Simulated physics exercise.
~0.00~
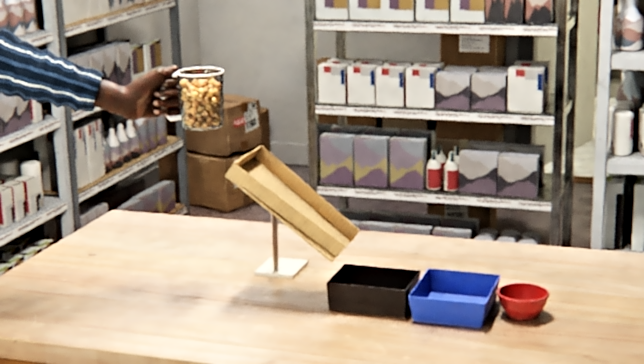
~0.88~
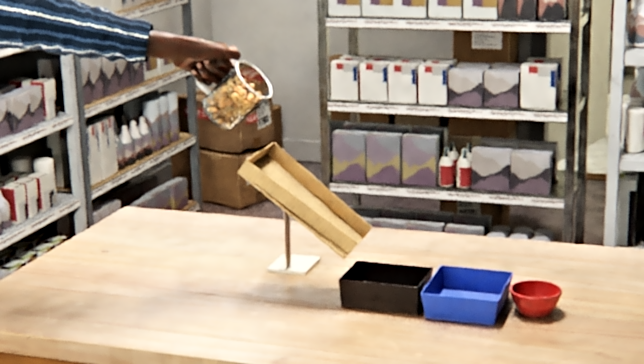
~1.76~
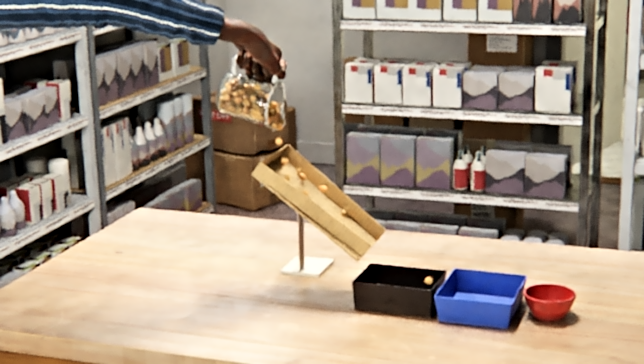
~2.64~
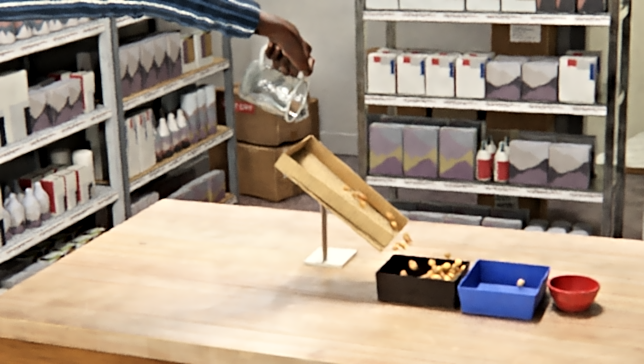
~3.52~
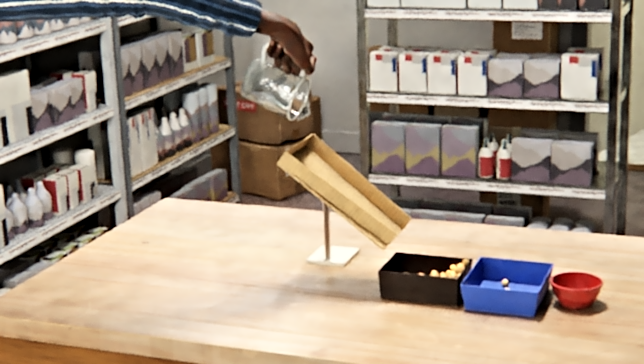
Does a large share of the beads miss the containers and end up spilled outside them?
No, the beads do not end up spilled outside. Nearly all of them finish in the black tin, with only a few in the blue tin and none in the red bowl.
